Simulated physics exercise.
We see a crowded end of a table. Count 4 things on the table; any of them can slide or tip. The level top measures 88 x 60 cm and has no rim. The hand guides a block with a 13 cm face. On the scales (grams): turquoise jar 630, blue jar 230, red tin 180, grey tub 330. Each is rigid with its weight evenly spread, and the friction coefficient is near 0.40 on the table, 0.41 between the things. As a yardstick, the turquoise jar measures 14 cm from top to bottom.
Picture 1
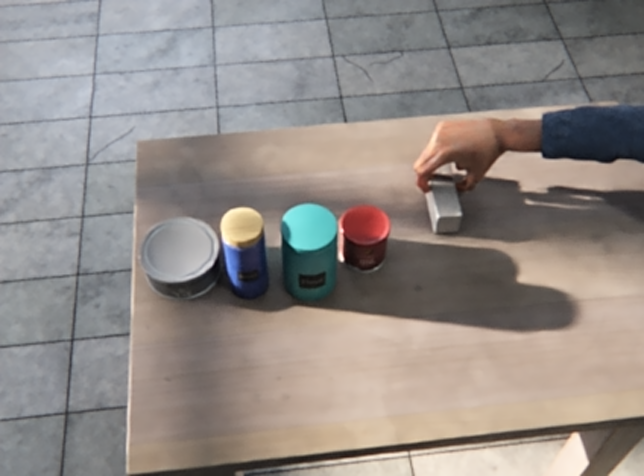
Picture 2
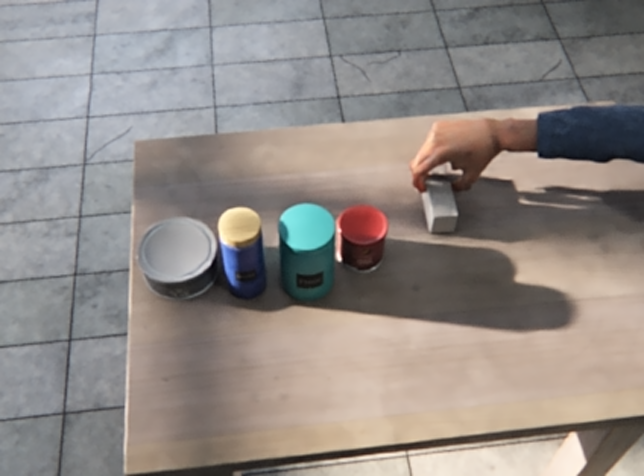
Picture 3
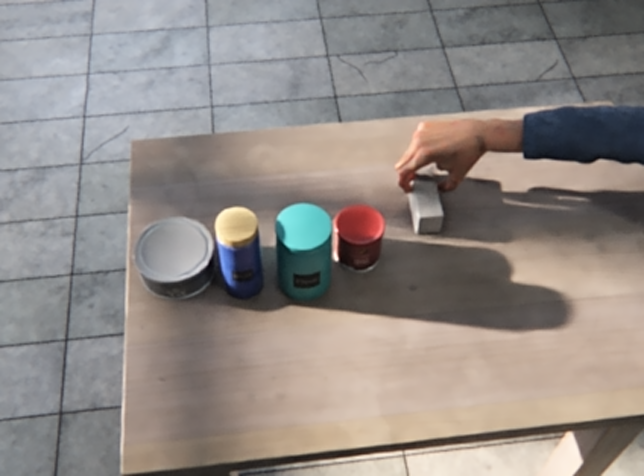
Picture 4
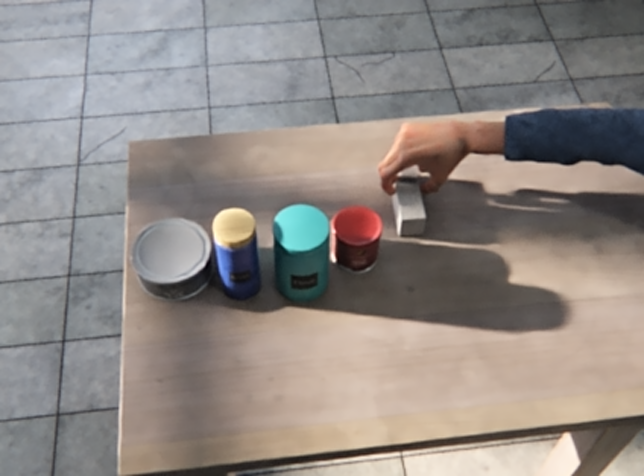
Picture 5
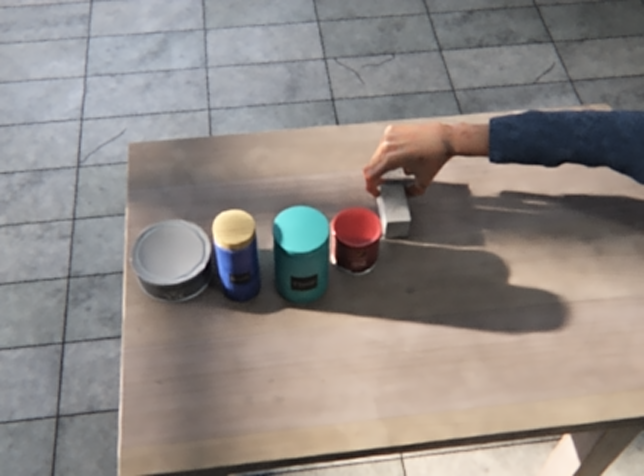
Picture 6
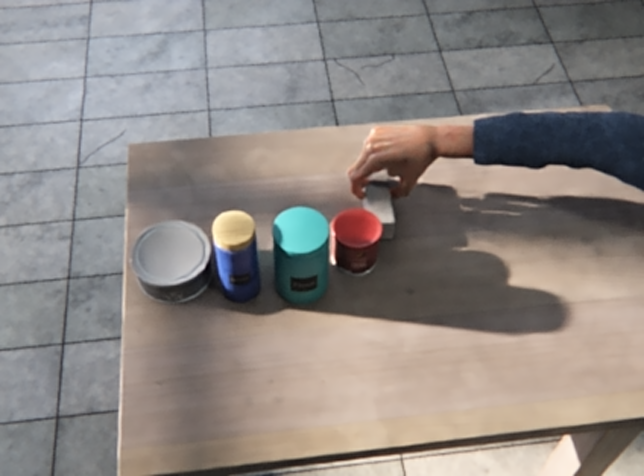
A hand slides a small pale block left across the table, behind the red tin.
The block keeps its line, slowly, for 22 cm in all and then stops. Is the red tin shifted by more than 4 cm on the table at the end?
The red tin holds its spot.
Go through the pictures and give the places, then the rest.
The first frame shows pusher on by 0 cm; red tin (364, 239); turquoise jar (310, 254).
The second frame shows pusher on by 0 cm; grey tub (179, 258); turquoise jar (307, 254).
The third frame shows pusher on by 2 cm; blue jar (241, 255); grey tub (176, 258).
The fourth frame shows pusher on by 4 cm; turquoise jar (302, 255); blue jar (238, 256).
The fifth frame shows pusher on by 7 cm; grey tub (173, 261); turquoise jar (301, 256).
The sixth frame shows pusher on by 9 cm; red tin (356, 242); blue jar (238, 259).
Then, 0.10 s past the last view, pusher on by 12 cm.
Then, 0.30 s past the last view, pusher on by 16 cm; red tin shifted 2 cm near (349, 248).
Then, 0.50 s past the last view, pusher on by 21 cm; red tin shifted 2 cm near (349, 248).
Finally, all 4 still in place (within 4 cm). Final places as that camera would see them, red tin near (349, 248).
